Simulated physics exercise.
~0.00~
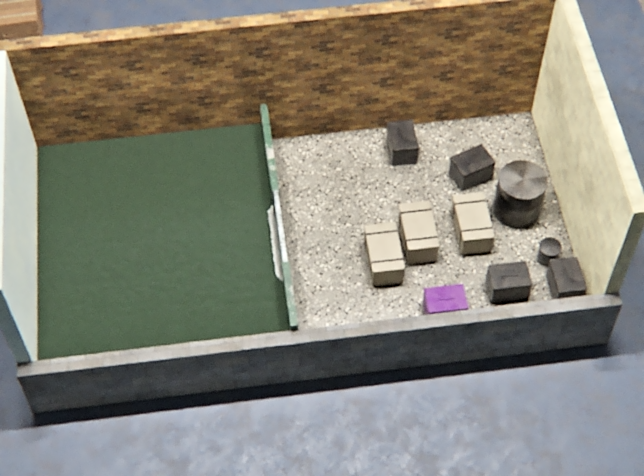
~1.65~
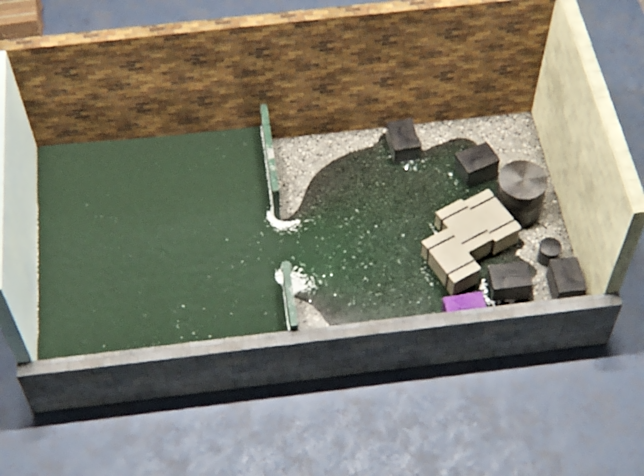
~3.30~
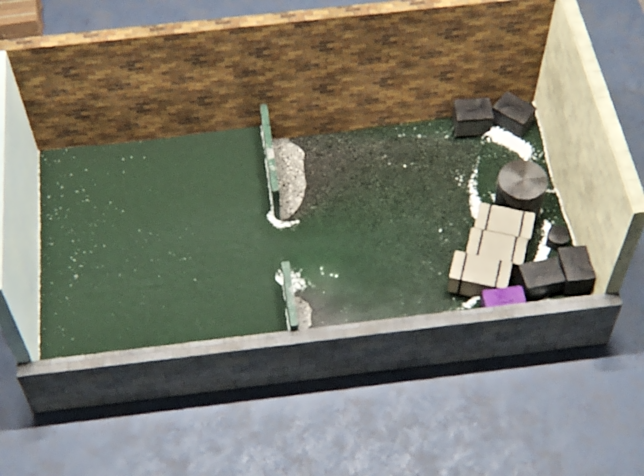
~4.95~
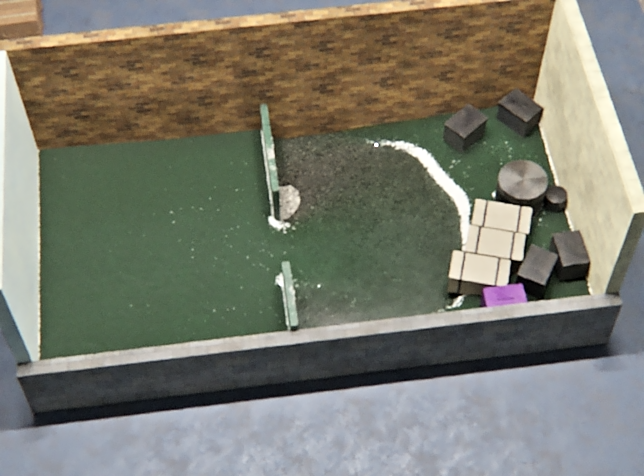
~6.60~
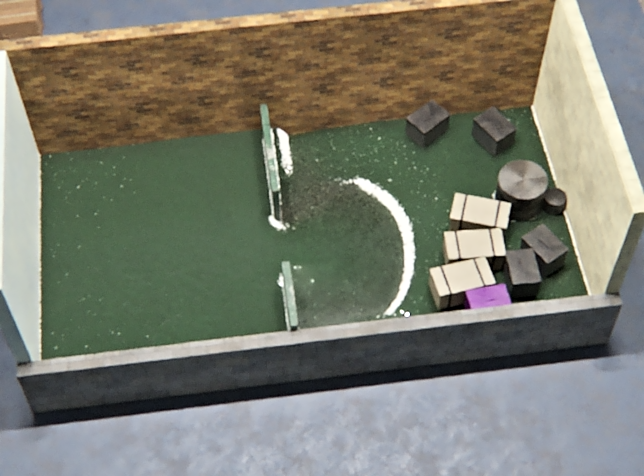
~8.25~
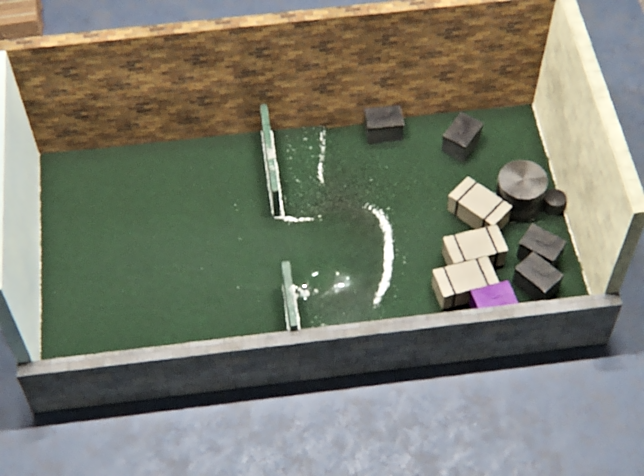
To begin with, dark green water fills the left room of a divided basement, while pale crates, dark boxes, round metal containers and a small purple chest sit on the dry, speckled floor at right. The partition opens in the middle, and water pours through, fanning across the floor and pushing the pale crates together. It spreads to the far side, crowding the items toward the right wall amid white foam. A curved foam line then moves back toward the opening as the clustered items loosen. Finally, the two upper dark boxes drift left, while the purple chest floats near the front wall, slightly right of its start.
